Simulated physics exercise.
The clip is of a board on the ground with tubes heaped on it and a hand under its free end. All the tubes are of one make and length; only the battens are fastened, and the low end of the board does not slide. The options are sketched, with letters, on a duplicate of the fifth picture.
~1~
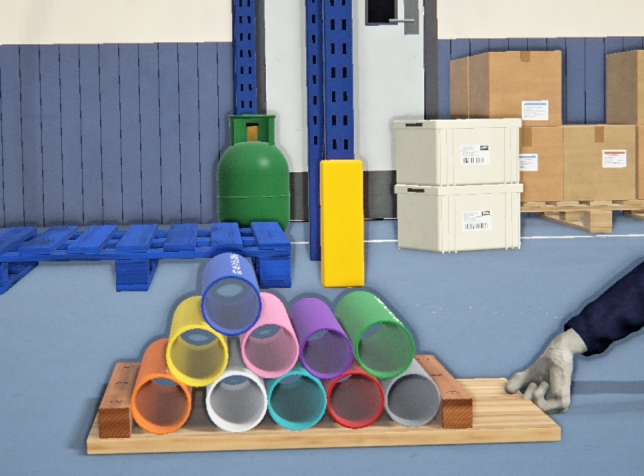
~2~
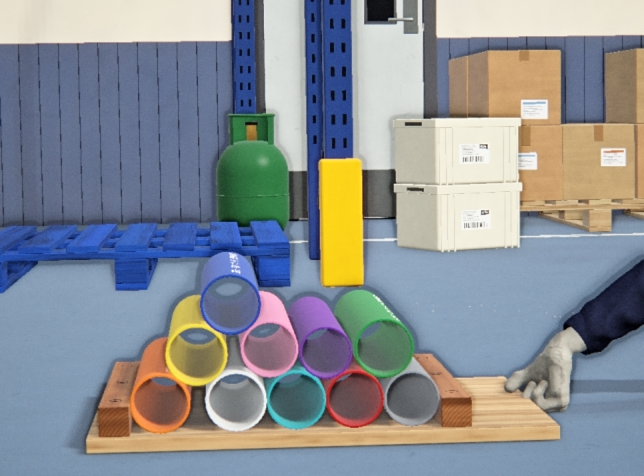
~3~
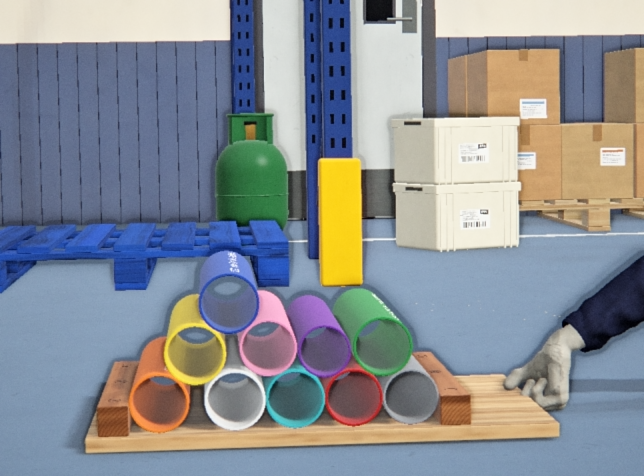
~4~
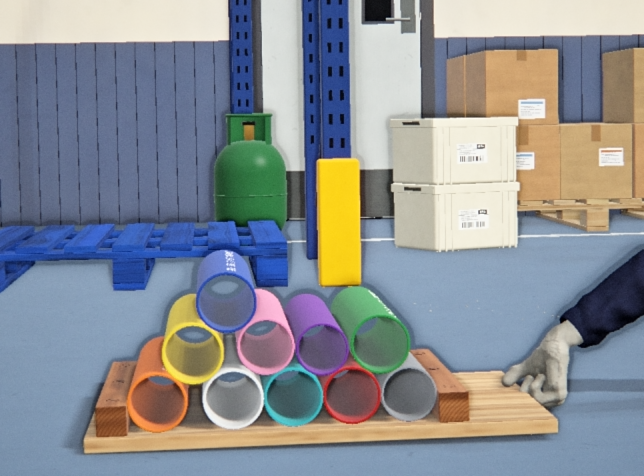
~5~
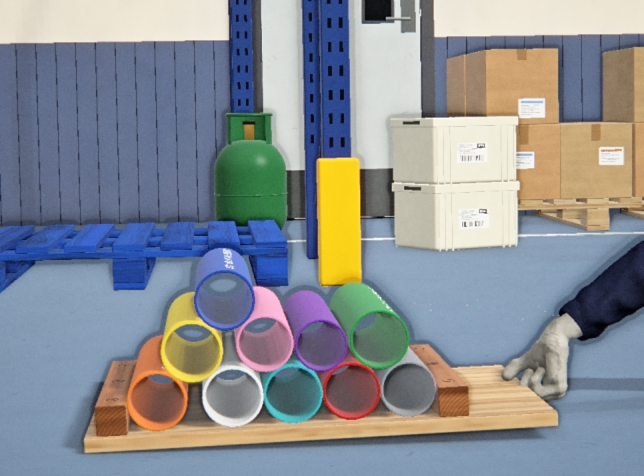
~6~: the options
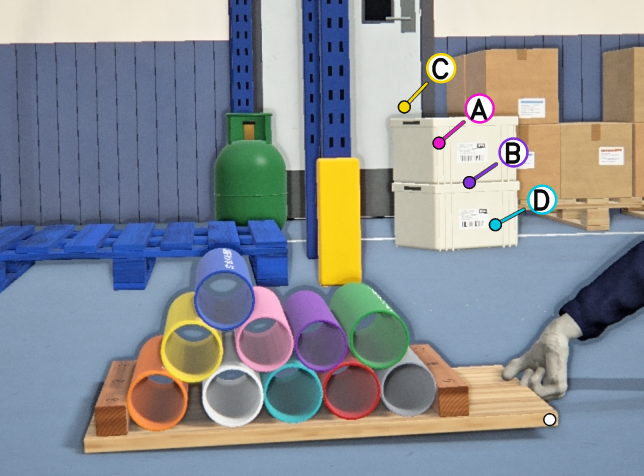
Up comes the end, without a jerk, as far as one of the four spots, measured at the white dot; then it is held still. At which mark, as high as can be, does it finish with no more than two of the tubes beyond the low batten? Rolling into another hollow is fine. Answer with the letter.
Stop at D.
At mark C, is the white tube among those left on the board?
Yes.
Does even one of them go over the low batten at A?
Yes, at A.
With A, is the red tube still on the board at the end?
The red tube: Yes.
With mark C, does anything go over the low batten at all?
Yes.
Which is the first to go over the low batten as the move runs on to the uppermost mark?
It is the yellow one.
On the copy, A at (439, 143); B at (469, 182); C at (405, 107); D at (495, 225); the white dot at (550, 419).
On D. First, board at 17°.
Then, board at 27°.
Finally, board at 27°, two over the low batten (yellow, blue).
By contrast, A five over the low batten; B five over the low batten; C five over the low batten.
